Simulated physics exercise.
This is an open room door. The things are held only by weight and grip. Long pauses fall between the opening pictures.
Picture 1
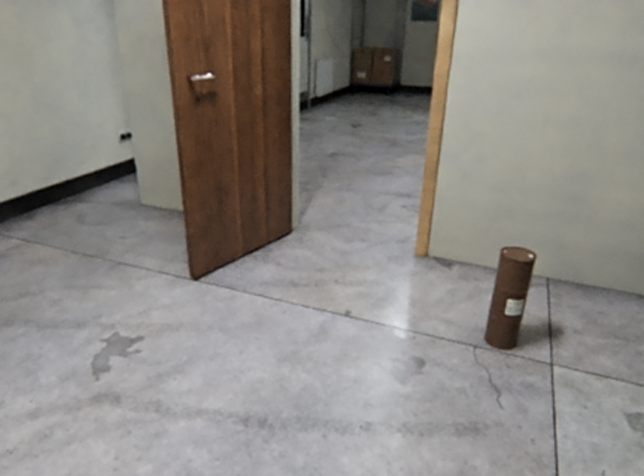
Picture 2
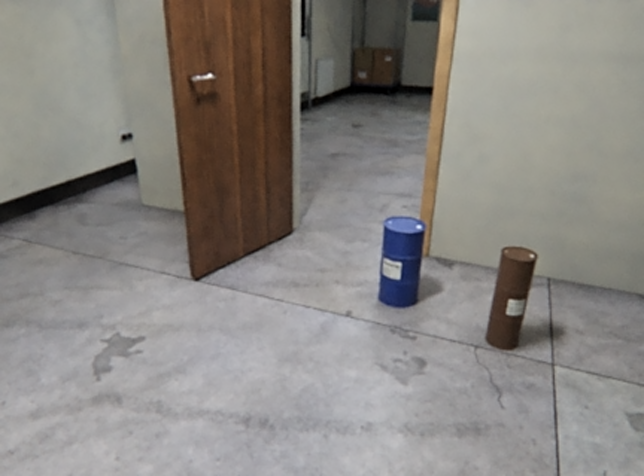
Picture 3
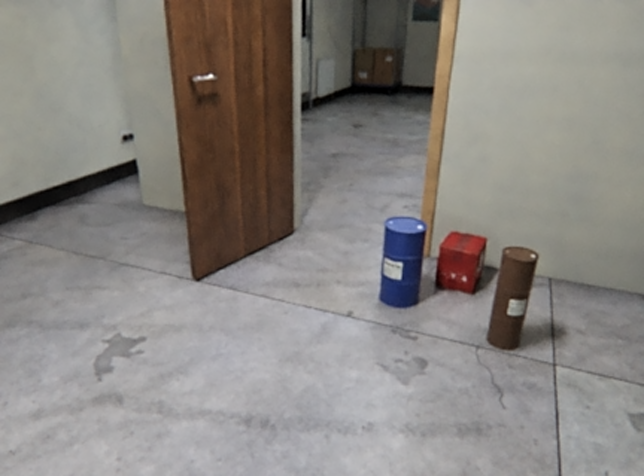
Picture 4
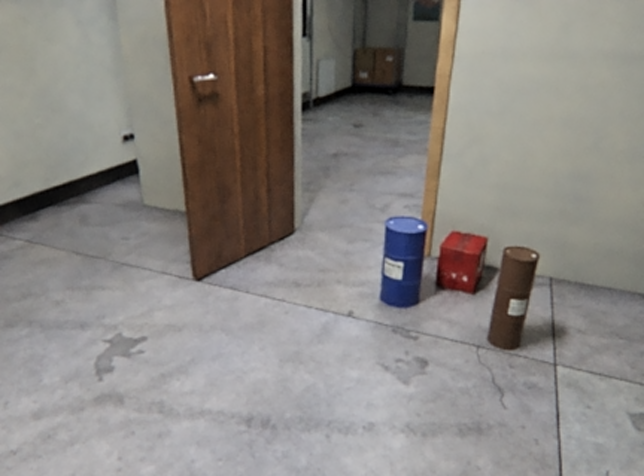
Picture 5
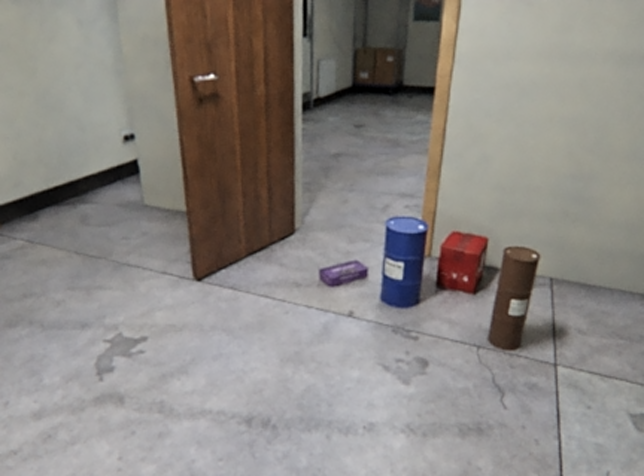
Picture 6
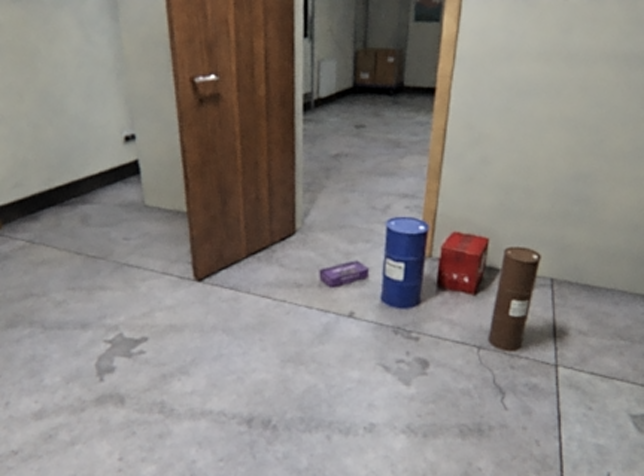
In an open doorway, a blue canister, red parcel and purple packet appear beside a brown canister.
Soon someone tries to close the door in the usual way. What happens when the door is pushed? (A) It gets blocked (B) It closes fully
A, it gets blocked.
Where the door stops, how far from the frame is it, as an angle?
About 15°.
Then, 1.10 s past the last view, door at 50°; purple packet displaced a little near (353, 273).
Then, 1.30 s past the last view, door at 34°; purple packet displaced about its own width near (386, 268).
Finally, door at 17°; moved from the start, purple packet; the other 3 still in place. Final places as the last picture's camera would see them, purple packet near (417, 260).
